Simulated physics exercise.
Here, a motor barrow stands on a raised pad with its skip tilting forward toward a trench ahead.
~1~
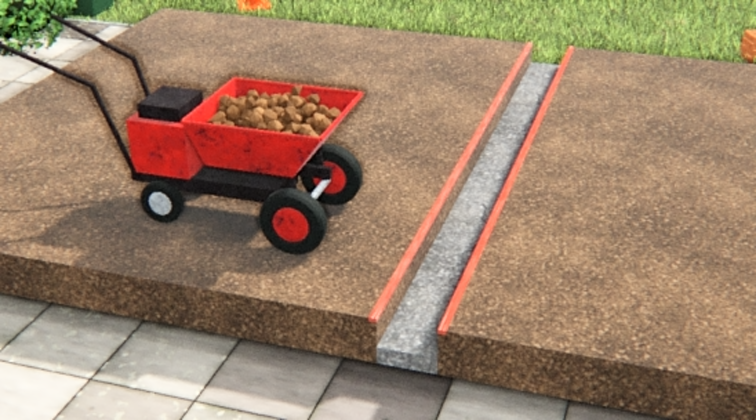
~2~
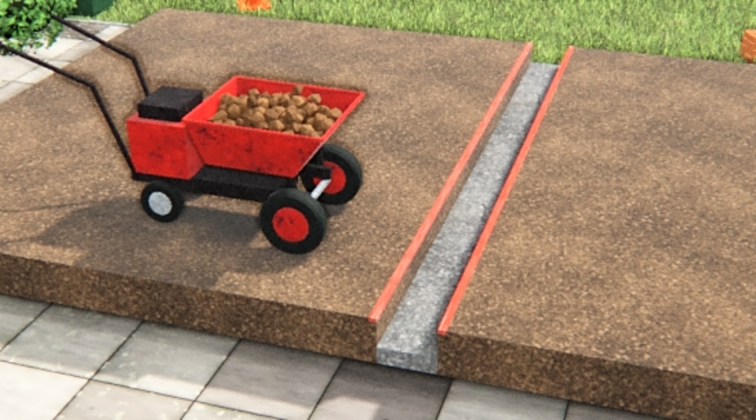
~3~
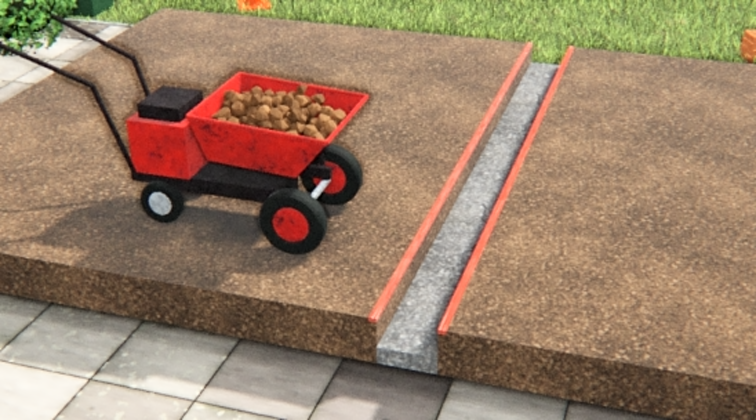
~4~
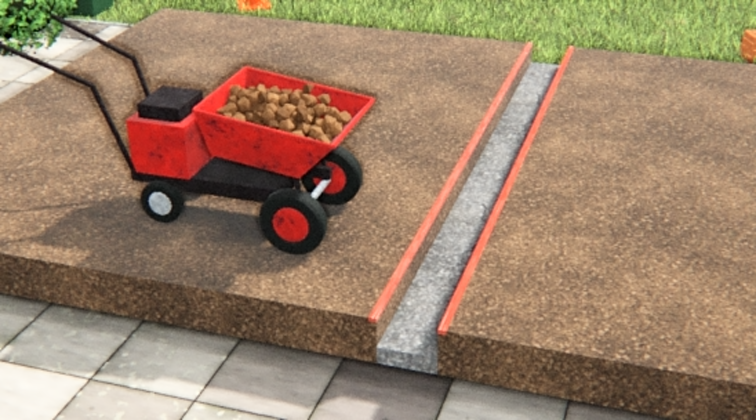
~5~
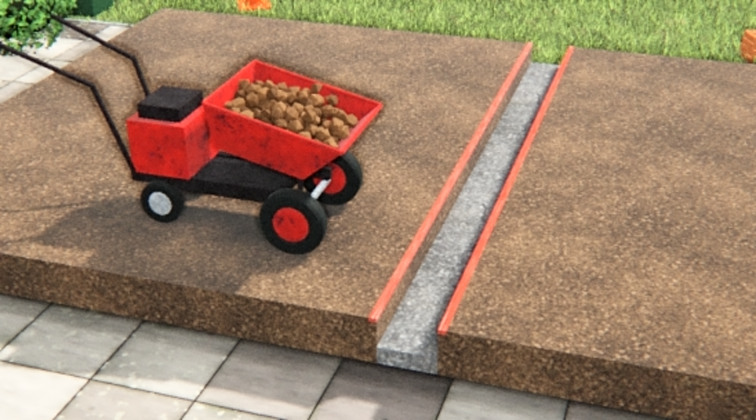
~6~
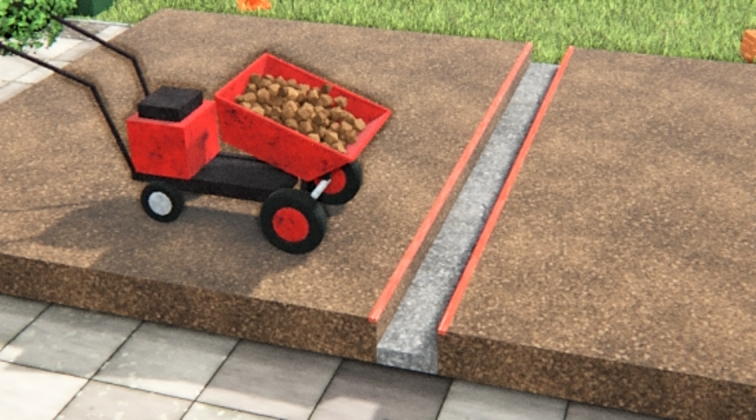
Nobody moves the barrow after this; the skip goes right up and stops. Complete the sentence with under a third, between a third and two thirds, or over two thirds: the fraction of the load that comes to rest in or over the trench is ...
It is over two thirds.
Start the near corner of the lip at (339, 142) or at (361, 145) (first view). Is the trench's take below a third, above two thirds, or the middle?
Above two thirds, then in the middle band.
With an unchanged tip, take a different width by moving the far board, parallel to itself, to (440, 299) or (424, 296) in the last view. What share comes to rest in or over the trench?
Lab note: Case 1 around 70 %, case 2 40 %.
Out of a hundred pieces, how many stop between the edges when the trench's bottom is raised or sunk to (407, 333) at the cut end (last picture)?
50 %.
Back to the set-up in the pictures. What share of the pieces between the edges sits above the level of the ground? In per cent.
I'd estimate around 15 %.
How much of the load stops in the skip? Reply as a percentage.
My estimate is about 15 per cent.
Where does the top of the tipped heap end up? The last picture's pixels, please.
Settled peak, approx. (427, 226).
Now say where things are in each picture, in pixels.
In the first picture, lip of the skip at (320, 140), level; top of the load at (278, 114), clay clods; first edge of the trench at (388, 290); far edge at (455, 301), the trench over half as wide as the skip, and about half as deep as wide.
In the second picture, lip of the skip at (322, 141), level; top of the load at (279, 113).
In the third picture, lip of the skip at (326, 143), tipped barely; top of the load at (266, 104).
In the fourth picture, lip of the skip at (333, 147), tipped a little; top of the load at (259, 109).
In the fifth picture, lip of the skip at (342, 152), tipped a little; top of the load at (264, 95).
In the sixth picture, lip of the skip at (351, 160), tipped clearly; top of the load at (264, 97); first edge of the trench at (388, 290); far edge at (455, 301).
Soon, skip tipped steeply; all in the skip.
A while on, skip tipped right over; most in the skip; a stray few short of the trench; about a quarter in or heaped over the trench; a stray few falling.
Towards the end, skip tipped right over; about a quarter in the skip; a small part short of the trench; most in or heaped over the trench; a stray few beyond it.
Finally, skip tipped right over; a small part in the skip; a small part short of the trench; most in or heaped over the trench; a stray few beyond it.
